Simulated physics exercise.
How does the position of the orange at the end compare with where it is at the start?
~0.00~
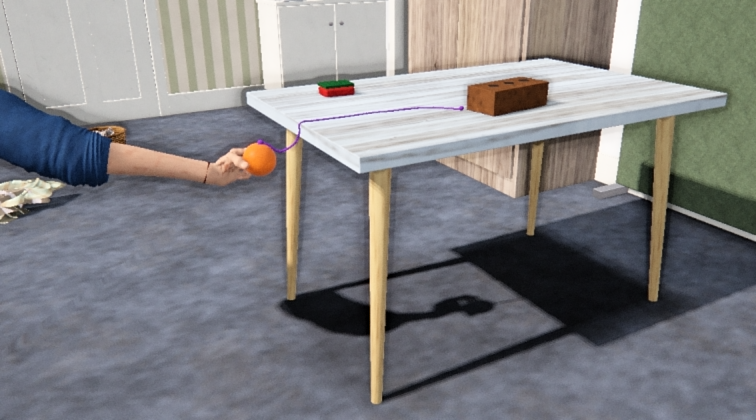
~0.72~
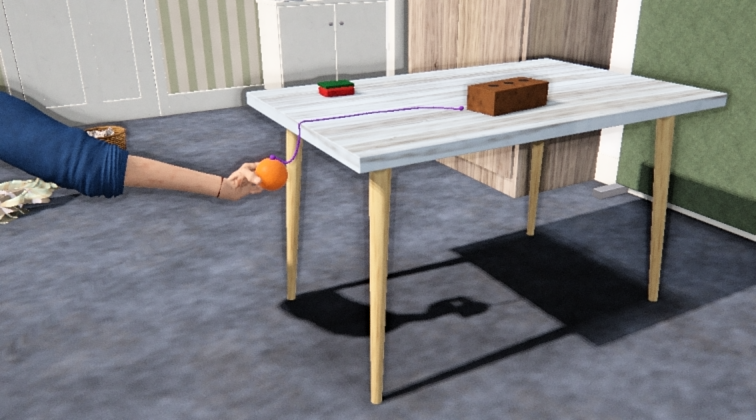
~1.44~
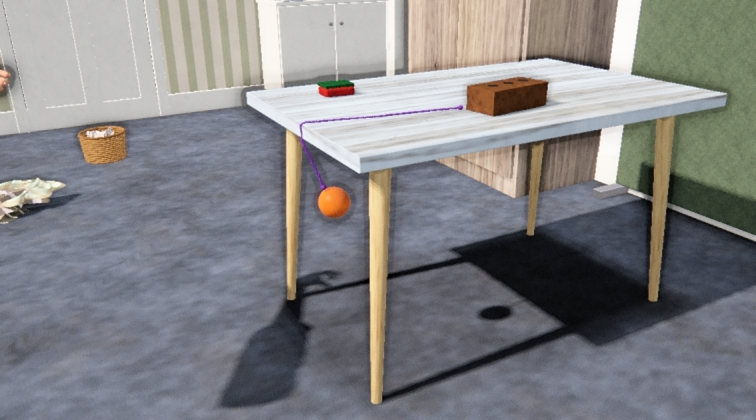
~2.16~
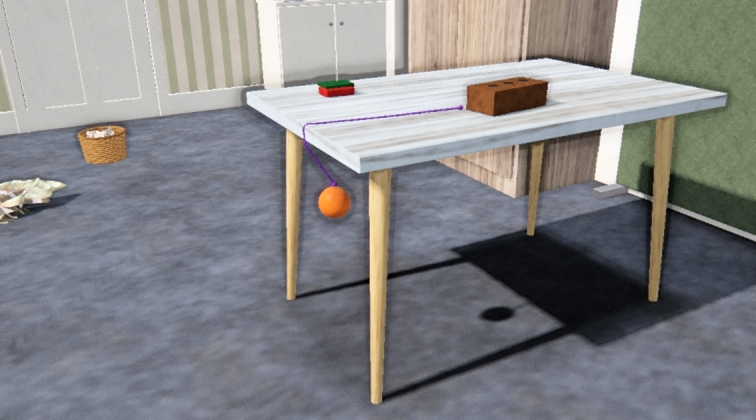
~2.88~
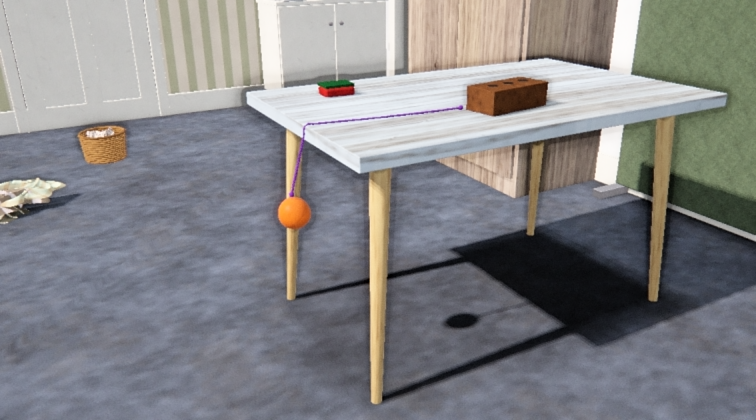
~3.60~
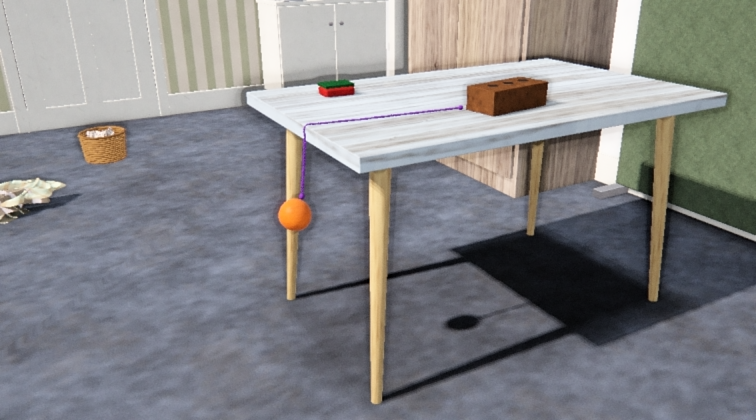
At the start the orange is held by a hand just to the left of the table. At the end it is lower and a little farther right, hanging from the string below the table's edge.
